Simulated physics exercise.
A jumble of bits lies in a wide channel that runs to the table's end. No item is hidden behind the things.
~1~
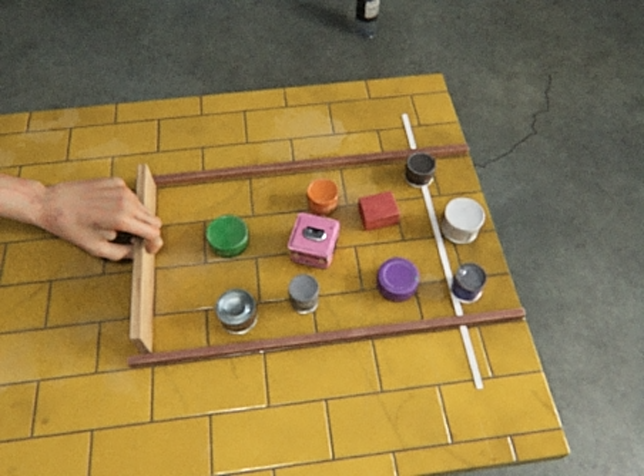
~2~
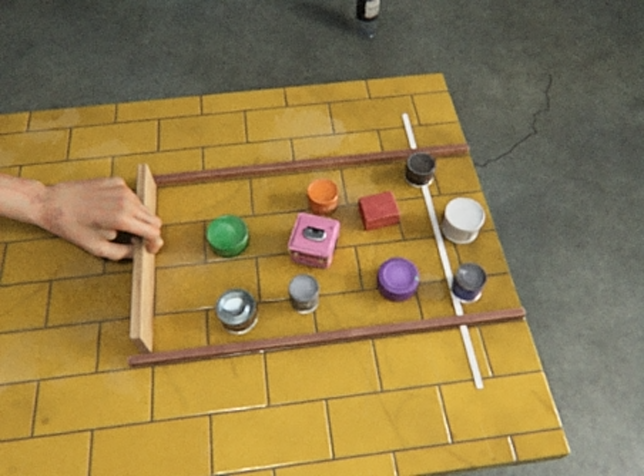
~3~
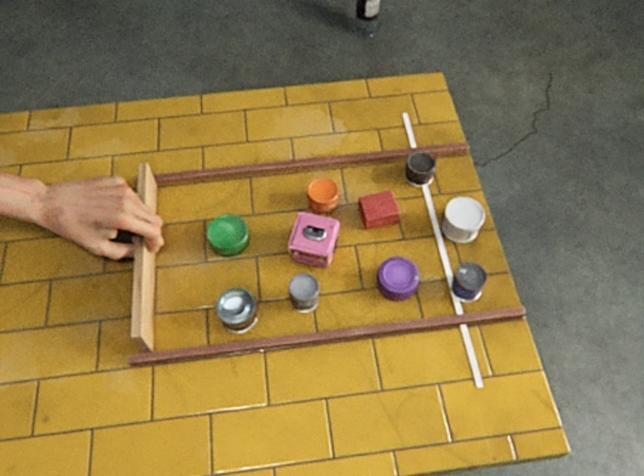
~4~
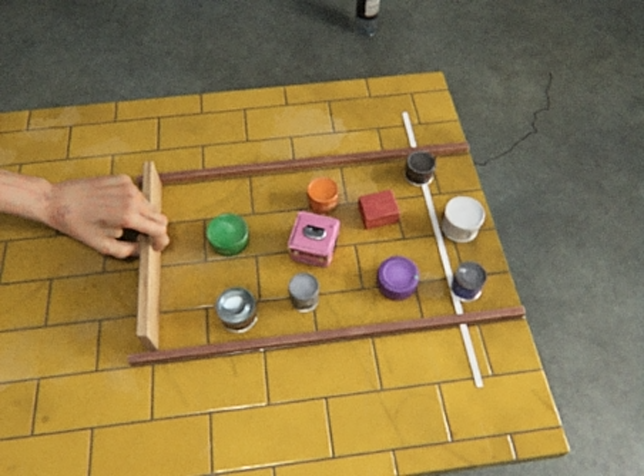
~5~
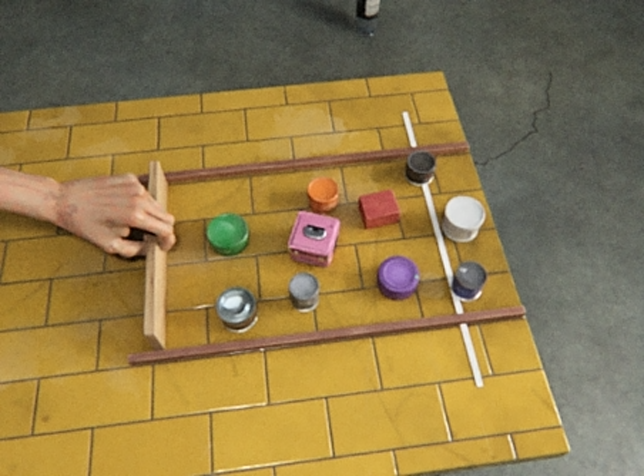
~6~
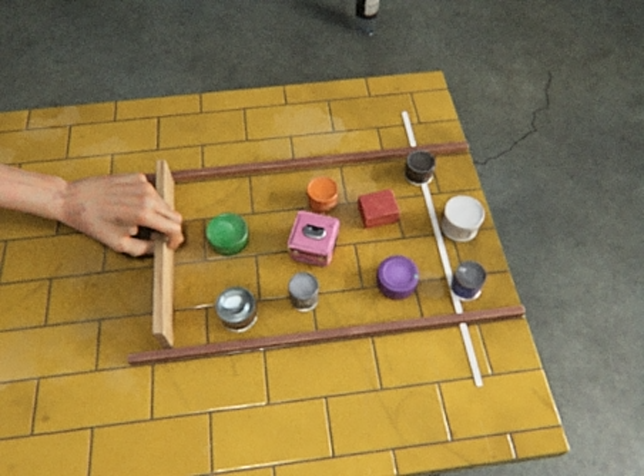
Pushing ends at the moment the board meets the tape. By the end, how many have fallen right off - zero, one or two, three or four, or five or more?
Falling ones: A lone one or two.
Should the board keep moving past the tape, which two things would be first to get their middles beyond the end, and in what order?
Those two would be the purple lid followed by the white tin.
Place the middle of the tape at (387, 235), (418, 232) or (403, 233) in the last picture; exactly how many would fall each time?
The three tries give 0, 0 and 0.
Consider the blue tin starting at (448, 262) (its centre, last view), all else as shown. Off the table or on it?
Result for the blue tin: It drops.
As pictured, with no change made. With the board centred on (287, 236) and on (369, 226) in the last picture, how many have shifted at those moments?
By the first moment it's 4, by the second it's 8.
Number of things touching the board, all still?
4 of them.
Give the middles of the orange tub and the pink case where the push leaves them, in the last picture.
The orange tub stops around (440, 176); the pink case around (470, 236).
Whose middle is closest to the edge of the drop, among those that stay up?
That'd be the white tin, foremost of the lot.
A little later, none off yet; white tin at rest near (462, 219); blue tin at rest near (468, 281); black pot at rest near (420, 168).
Next, none off yet; white tin at rest near (462, 219); blue tin shifted a little near (486, 288); black pot moving near (424, 166).
When it is over, the number that fall off is one or two; down, purple lid.
